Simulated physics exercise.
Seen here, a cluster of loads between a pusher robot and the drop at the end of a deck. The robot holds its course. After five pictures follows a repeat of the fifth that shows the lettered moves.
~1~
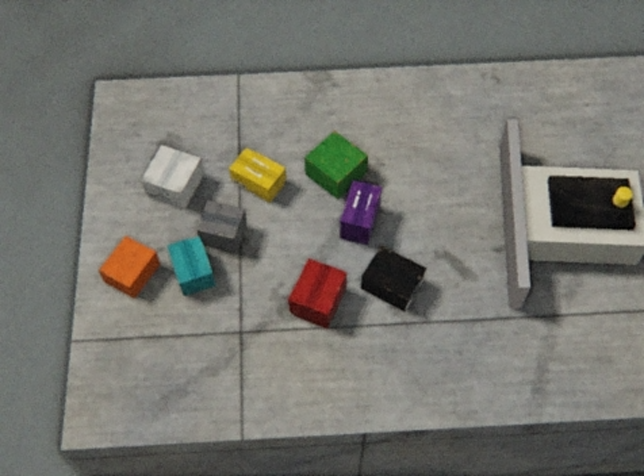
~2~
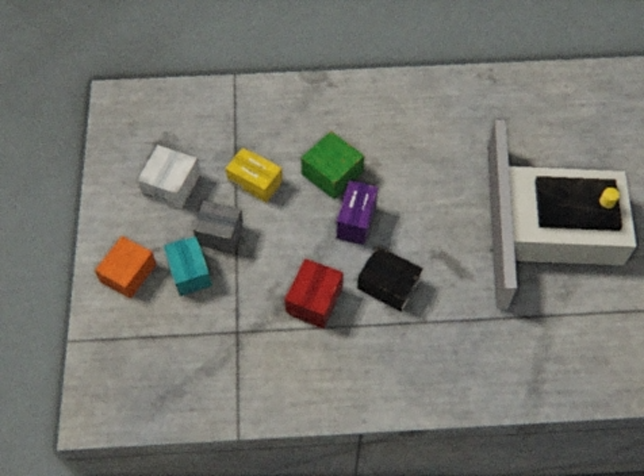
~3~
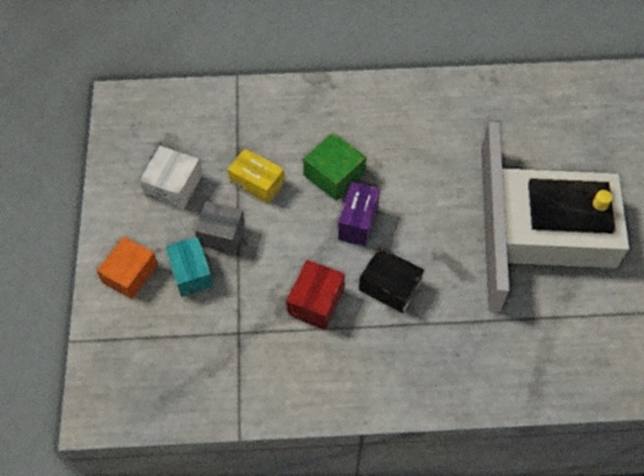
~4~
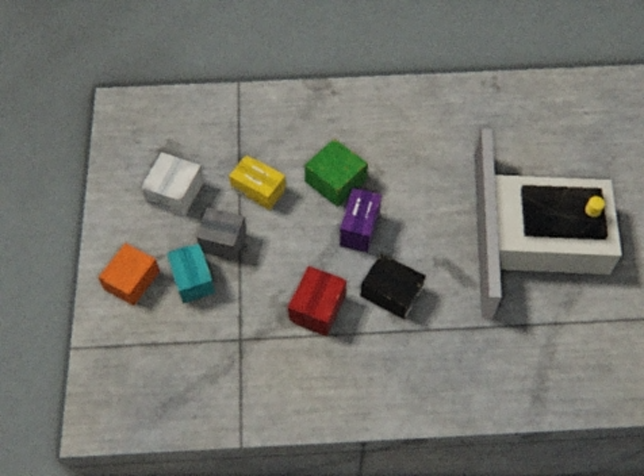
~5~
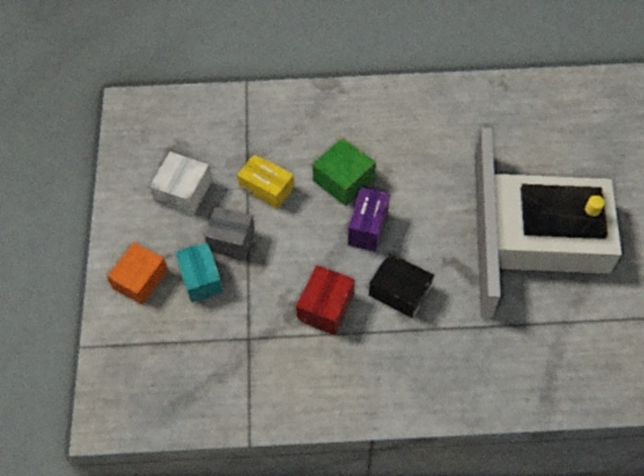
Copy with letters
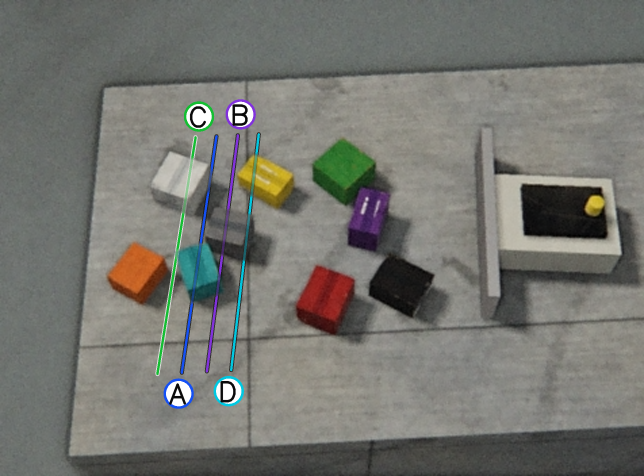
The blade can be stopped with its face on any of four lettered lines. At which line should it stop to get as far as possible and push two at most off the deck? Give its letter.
Up to line C.
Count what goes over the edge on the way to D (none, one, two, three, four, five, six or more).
By then, none.
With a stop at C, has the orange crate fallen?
Yes.
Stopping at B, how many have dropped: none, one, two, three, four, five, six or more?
In all, none.
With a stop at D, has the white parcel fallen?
By then, no.
On the marked copy, A at (200, 245); B at (224, 244); C at (178, 246); D at (246, 243).
With C. Early on, robot (444, 216); red box (289, 307); black parcel (340, 298).
Further on, robot (332, 221); white parcel (158, 187); red box (180, 312).
At the end, robot (243, 225); white parcel over the edge; orange crate over the edge; two fallen.
As for the rest, A is within the limit but short; B is within the limit but short; D is within the limit but short.
